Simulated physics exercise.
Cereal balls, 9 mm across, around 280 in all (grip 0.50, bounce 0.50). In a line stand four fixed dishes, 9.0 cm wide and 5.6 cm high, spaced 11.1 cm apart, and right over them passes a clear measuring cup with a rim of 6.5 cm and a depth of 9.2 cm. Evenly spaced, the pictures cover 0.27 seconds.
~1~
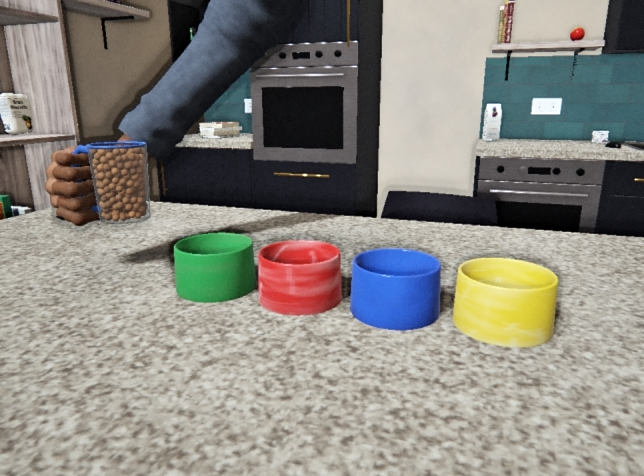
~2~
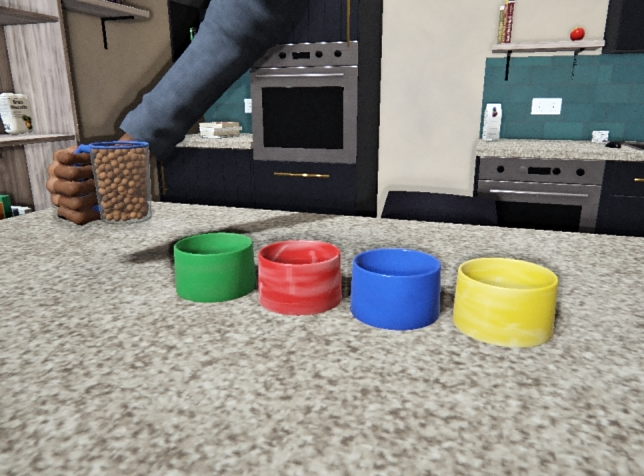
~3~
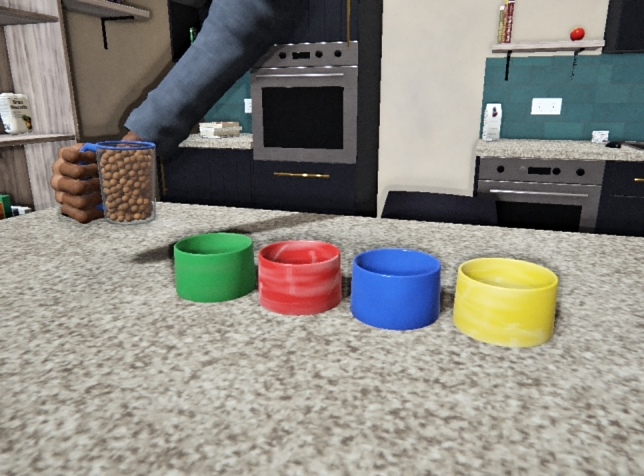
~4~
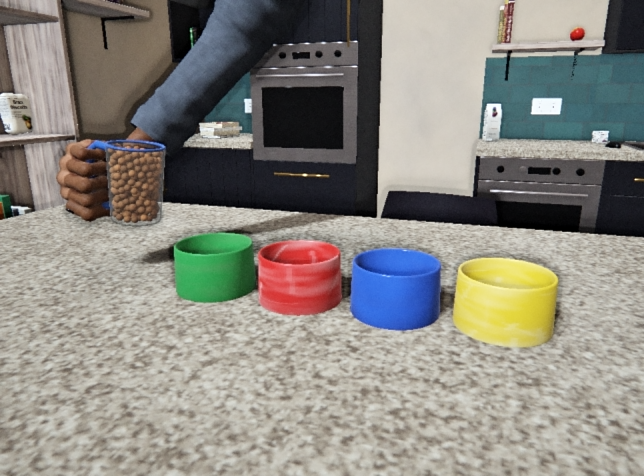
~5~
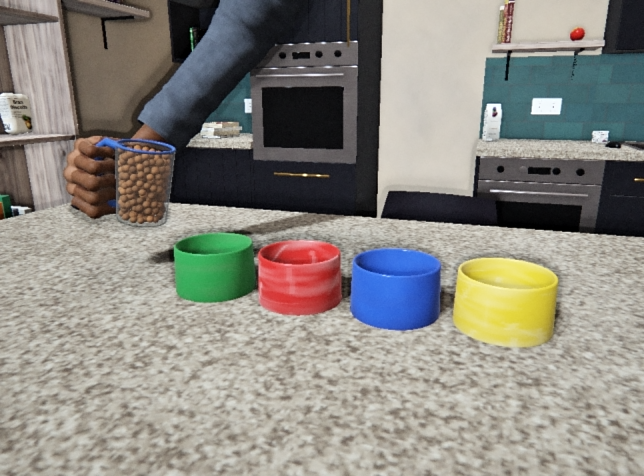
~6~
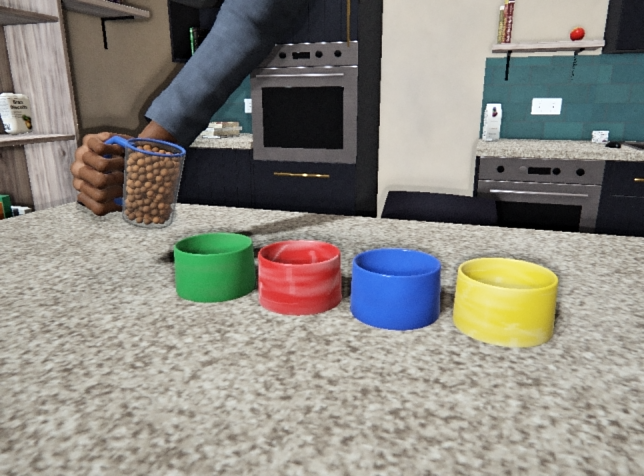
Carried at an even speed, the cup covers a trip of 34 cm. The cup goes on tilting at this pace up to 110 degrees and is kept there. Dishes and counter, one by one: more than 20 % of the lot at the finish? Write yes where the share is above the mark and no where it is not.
Red dish: No, blue dish: Yes, green dish: No, yellow dish: No, counter: Yes.
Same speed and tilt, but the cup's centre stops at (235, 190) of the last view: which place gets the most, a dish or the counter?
The largest share goes to red.
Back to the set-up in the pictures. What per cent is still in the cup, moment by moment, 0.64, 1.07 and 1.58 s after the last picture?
In turn: 100 %, 95 %, 35 %.
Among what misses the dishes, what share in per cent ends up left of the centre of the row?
Share: About 0 in a hundred.
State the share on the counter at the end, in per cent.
Estimate: Around 55 %.
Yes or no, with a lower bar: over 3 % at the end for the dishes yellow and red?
As for yellow, correct, and as for red, not so.
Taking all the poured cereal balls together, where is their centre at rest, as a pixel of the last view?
Close to pixel (438, 309).
Then, 0.64 s after the last picture, tilt 59 degrees; cup holds 100 %.
Then, 1.07 s after the last picture, tilt 89 degrees; cup holds 95 %.
Then, 1.58 s after the last picture, tilt 110 degrees; cup holds 35 %, blue 20 %, yellow 5 %.
In the end, red 0 %, blue 35 %, green 0 %, yellow 10 %, counter 55 %.
